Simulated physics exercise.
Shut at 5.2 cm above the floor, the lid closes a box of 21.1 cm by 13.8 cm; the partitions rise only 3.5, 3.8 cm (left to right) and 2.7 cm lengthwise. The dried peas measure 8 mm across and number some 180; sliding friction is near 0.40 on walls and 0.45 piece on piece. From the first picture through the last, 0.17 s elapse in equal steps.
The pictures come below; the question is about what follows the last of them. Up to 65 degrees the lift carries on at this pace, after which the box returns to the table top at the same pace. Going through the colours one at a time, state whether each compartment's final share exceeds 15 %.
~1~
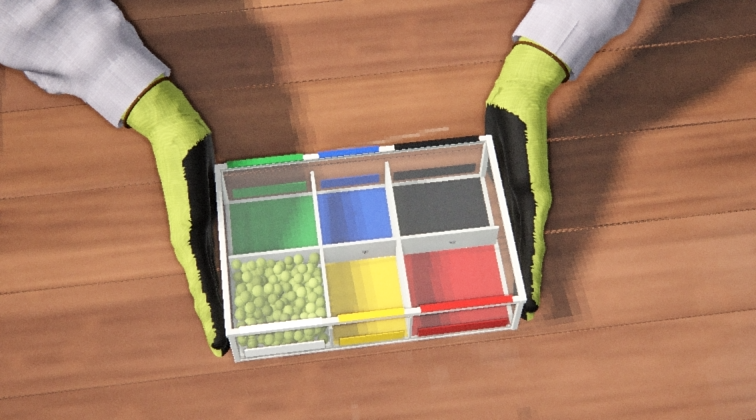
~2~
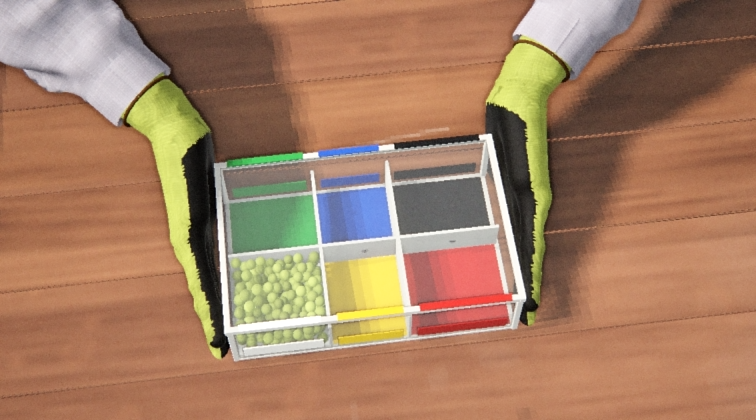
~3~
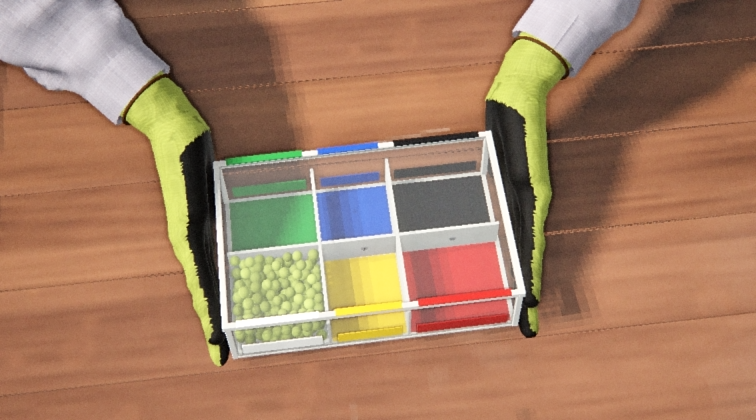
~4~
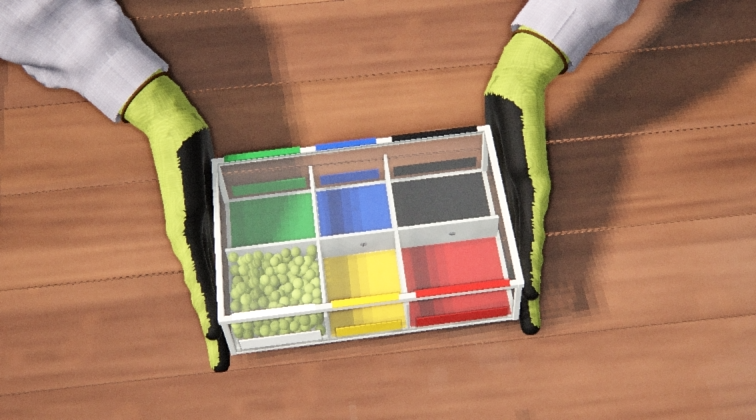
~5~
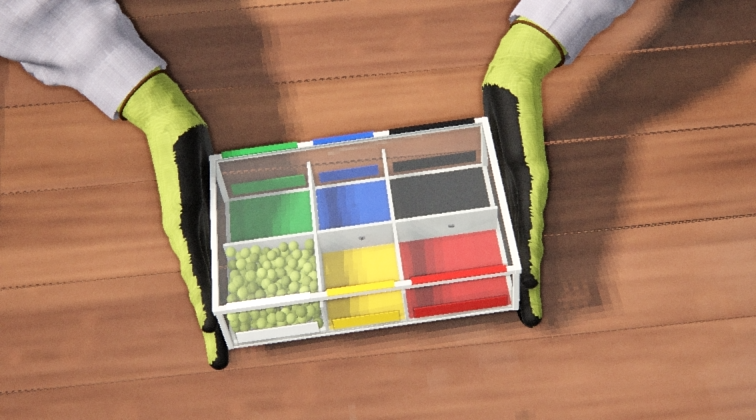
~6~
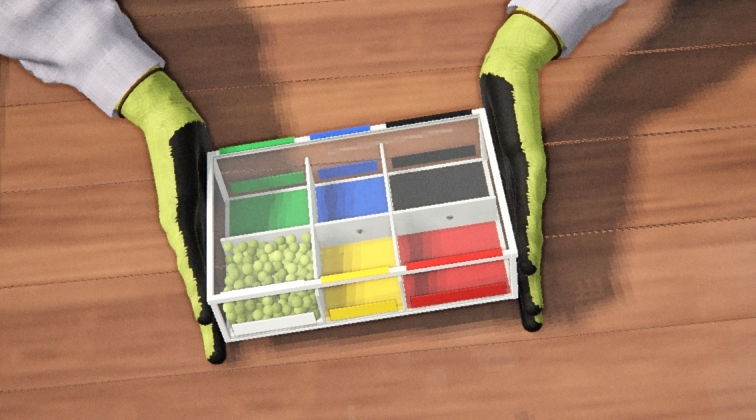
Red compartment: Does not exceed; blue compartment: Does not exceed; green compartment: Exceeds; yellow compartment: Does not exceed; white compartment: Exceeds; black compartment: Does not exceed.
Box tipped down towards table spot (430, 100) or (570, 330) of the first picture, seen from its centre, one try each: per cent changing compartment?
About 40 and 20 per cent.
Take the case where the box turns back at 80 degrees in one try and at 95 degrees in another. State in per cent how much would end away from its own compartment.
Roughly 50 percent, then roughly 75 percent.
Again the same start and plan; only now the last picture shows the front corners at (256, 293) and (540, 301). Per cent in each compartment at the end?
Per cent at the finish: Red 5, blue 5, green 0, yellow 20, white 70, black 0.
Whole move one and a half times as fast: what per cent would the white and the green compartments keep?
I'd say white 70 percent, green 30 percent.
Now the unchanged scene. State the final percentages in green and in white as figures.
Green 35 %, white 65 %.
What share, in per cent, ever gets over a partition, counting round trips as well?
Roughly 35 %.
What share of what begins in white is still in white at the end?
Roughly 70 per cent.
Then, 0.54 s after the last picture, tilt 65 degrees; green 10 %, white 90 %.
Then, 0.90 s after the last picture, tilt 27 degrees; green 30 %, white 70 %.
Then, 1.34 s after the last picture, tilt 0 degrees; green 35 %, white 65 %.
In the end, red 0 %, blue 0 %, green 35 %, yellow 0 %, white 65 %, black 0 %.
